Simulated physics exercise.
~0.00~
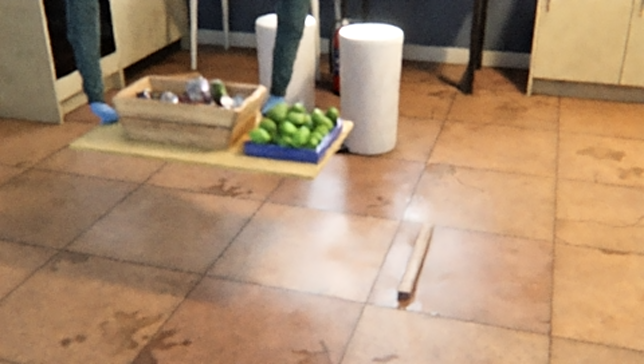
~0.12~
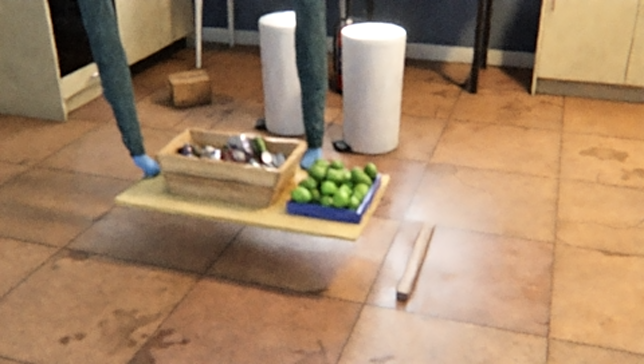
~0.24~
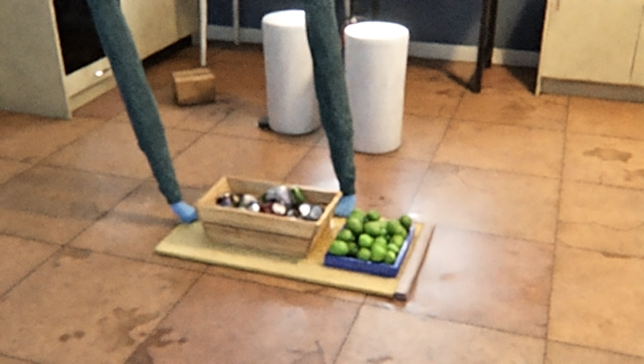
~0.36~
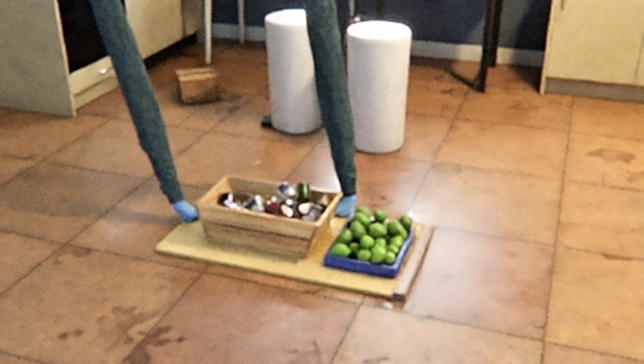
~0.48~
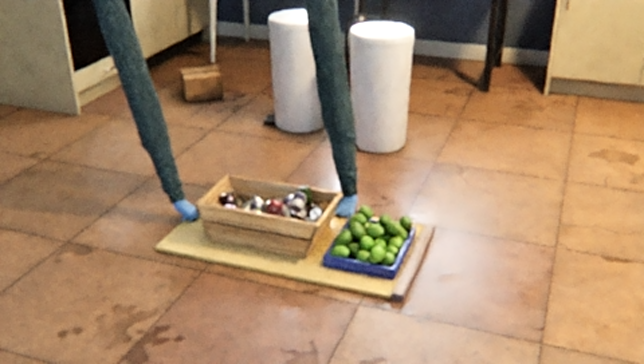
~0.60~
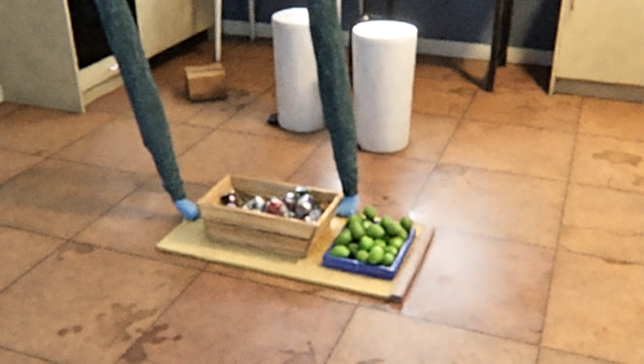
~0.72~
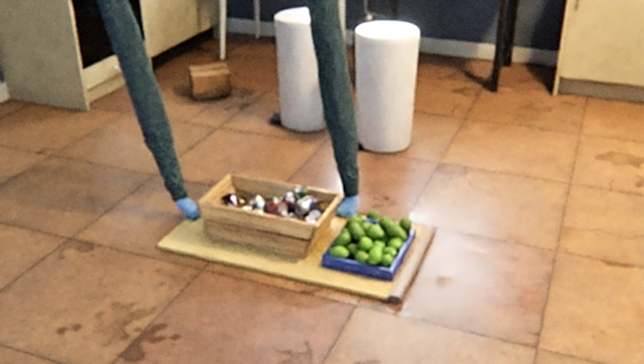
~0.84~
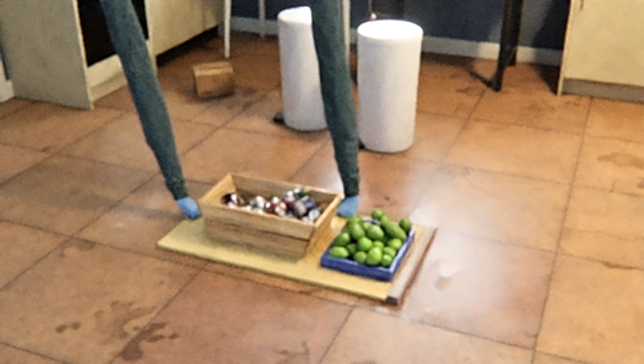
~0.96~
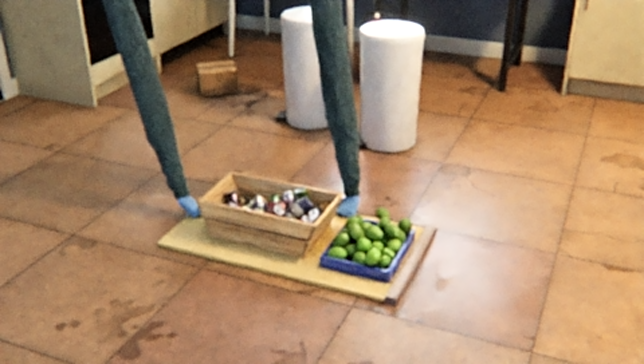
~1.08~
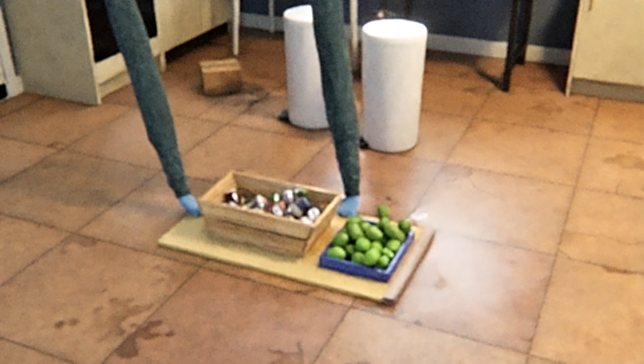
Two gloved hands on long dark-green sleeved arms lower a pale wooden board carrying an open wooden crate of small cans, left, and a blue crate heaped with green limes, right. The setting is a kitchen with brown, stained floor tiles, seen from slightly above, with two white cylinders and pale cabinets behind. The board moves right and down until it reaches the floor against a thin wooden strip. It stops there, and the hands stay at its far edge. The limes and cans shift a little but remain piled in their crates as the view drifts slightly sideways.
